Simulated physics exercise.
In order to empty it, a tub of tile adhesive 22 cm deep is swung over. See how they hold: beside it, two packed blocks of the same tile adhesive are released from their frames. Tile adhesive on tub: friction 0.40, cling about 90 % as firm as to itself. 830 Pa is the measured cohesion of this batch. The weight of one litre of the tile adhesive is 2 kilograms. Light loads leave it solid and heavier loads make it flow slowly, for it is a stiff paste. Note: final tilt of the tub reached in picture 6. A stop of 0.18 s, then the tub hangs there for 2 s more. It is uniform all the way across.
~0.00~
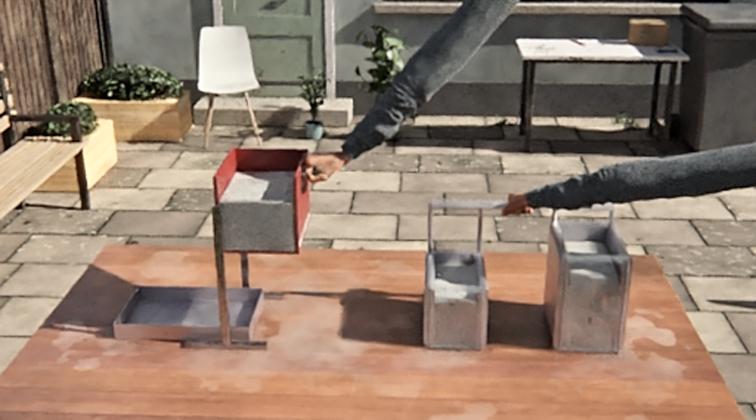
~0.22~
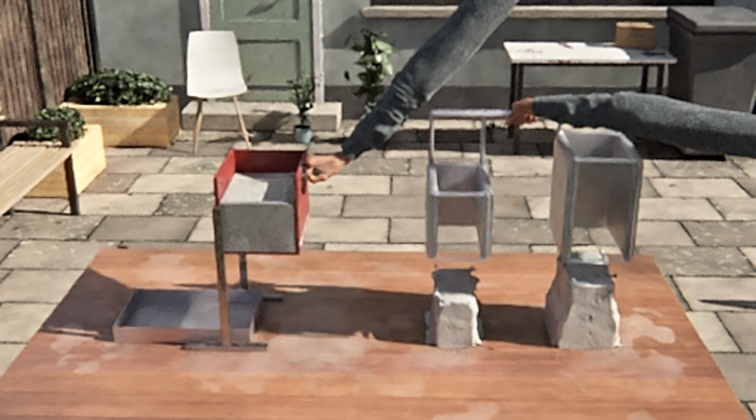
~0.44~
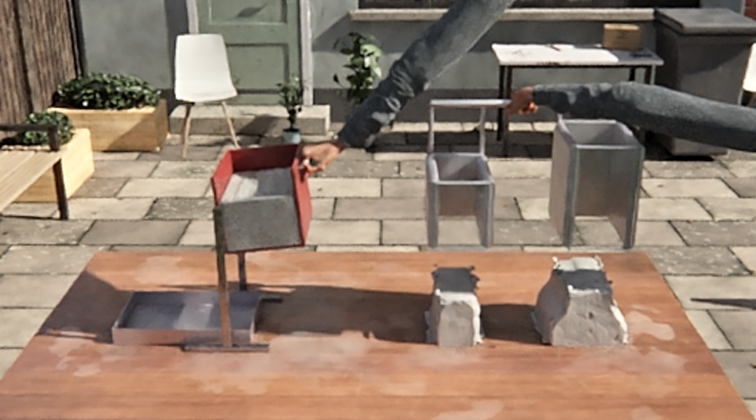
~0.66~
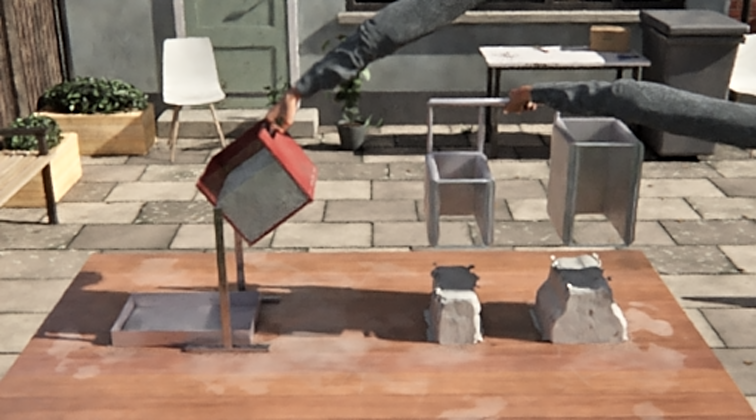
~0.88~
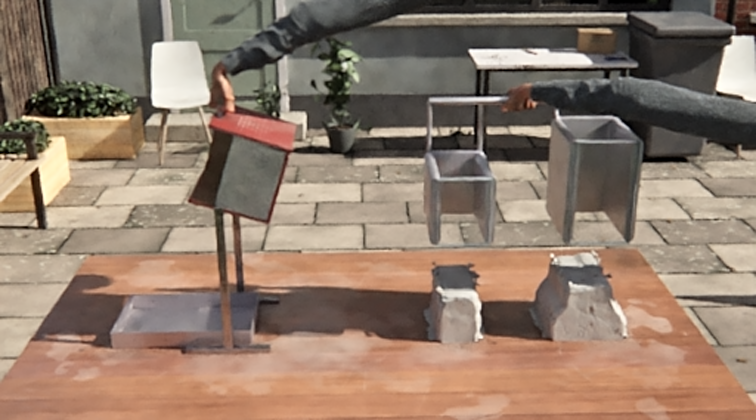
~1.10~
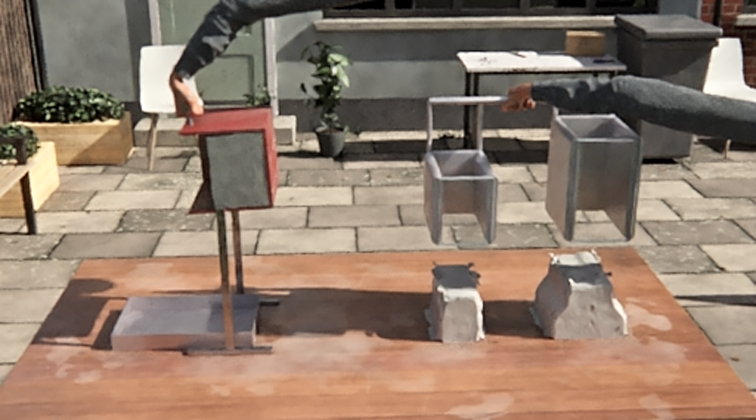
One arm lifts casings off two blocks, the right slumping, before another tips a tub leftward.
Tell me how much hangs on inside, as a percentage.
Near 100 %.
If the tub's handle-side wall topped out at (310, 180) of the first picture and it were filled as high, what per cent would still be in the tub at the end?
About 55 % stays in the tub.
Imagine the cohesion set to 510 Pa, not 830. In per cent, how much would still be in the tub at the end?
I'd guess around 60 in a hundred.
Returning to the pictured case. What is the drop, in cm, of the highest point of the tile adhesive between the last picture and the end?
5 cm.
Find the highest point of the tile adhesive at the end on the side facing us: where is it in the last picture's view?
I'd point to somewhere around (234, 151).
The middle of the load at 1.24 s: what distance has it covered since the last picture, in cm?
Looks like around 1 cm to me.
After 1.24 s, the tub is at 93 degrees and holds 100 %.
After 1.41 s, the tub is at 93 degrees and holds 100 %.
After 1.58 s, the tub is at 93 degrees and holds 100 %.
After 1.75 s, the tub is at 93 degrees and holds 100 %.
After 3.10 s, the tub is at 93 degrees and holds 100 %.
